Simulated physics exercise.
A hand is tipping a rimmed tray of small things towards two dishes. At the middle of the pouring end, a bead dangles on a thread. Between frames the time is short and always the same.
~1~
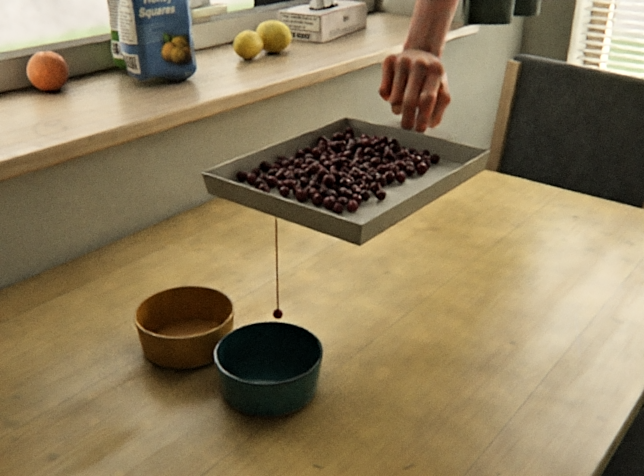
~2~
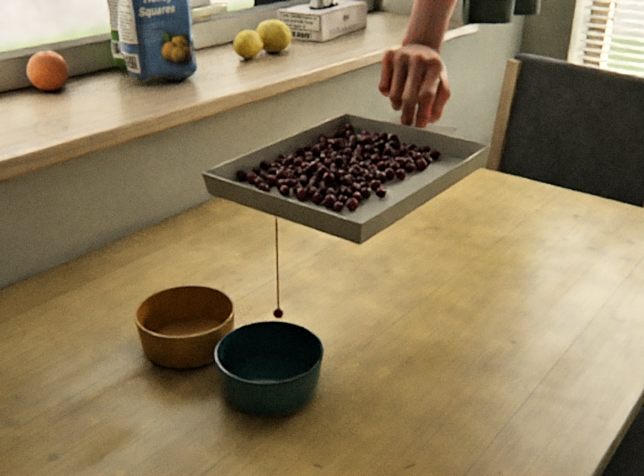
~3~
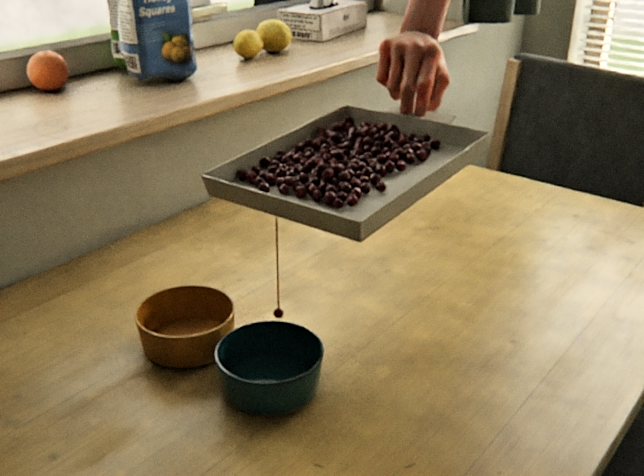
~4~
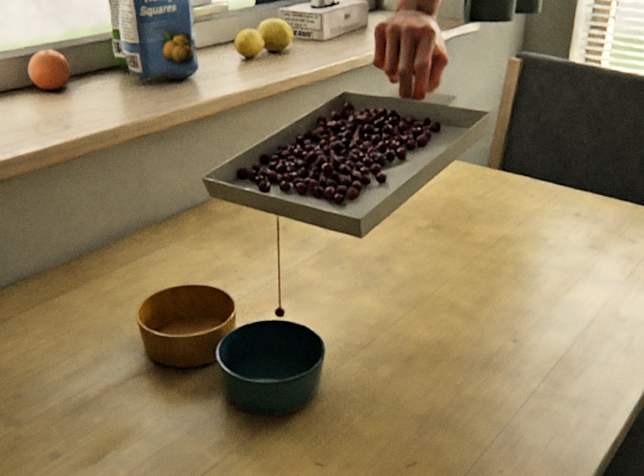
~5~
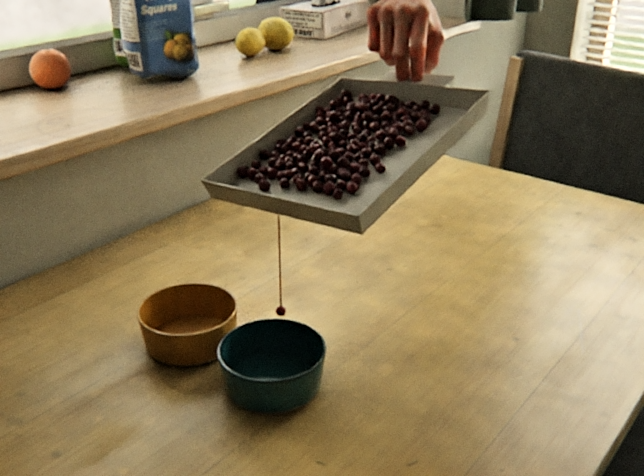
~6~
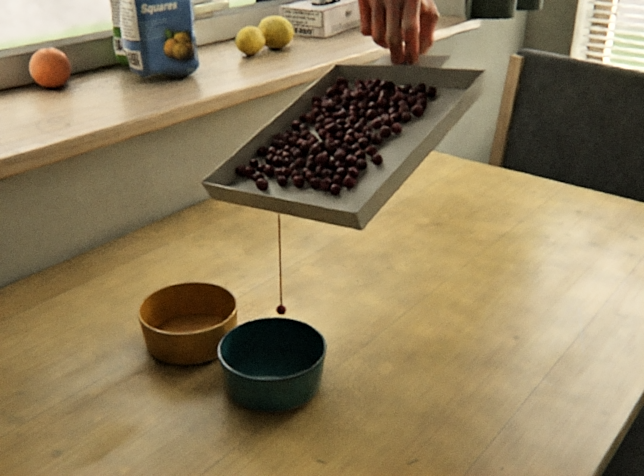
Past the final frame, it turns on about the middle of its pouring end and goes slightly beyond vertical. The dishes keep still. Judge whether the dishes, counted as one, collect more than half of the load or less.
Counted as one, they collect more than half.
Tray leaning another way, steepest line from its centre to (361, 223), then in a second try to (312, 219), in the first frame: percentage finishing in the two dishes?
20 % and 40 %, roughly.
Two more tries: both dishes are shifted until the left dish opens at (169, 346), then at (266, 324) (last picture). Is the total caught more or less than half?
Short of half, then short of half.
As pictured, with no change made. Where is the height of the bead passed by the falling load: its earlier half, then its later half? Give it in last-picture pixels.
Near (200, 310) to start, and near (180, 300) afterwards.
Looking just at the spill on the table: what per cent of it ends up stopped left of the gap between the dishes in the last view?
About 100 per cent.
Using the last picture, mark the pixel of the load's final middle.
Roughly at pixel (189, 342).
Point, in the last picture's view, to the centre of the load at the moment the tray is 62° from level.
At about (268, 146).
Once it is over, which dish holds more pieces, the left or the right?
Of the two, the left-side one is the fuller.
Soon after the last picture, tray tipped steeply; all on the tray.
A little later, tray tipped right over; nearly all on the tray; a stray few in the right dish; a stray few in the left dish; a stray few outside both; a stray few in the air.
Later still, tray tipped past a quarter turn; a small part in the right dish; about half in the left dish; about a third outside both.
At rest, tray tipped past a quarter turn; a small part in the right dish; about half in the left dish; about a third outside both.
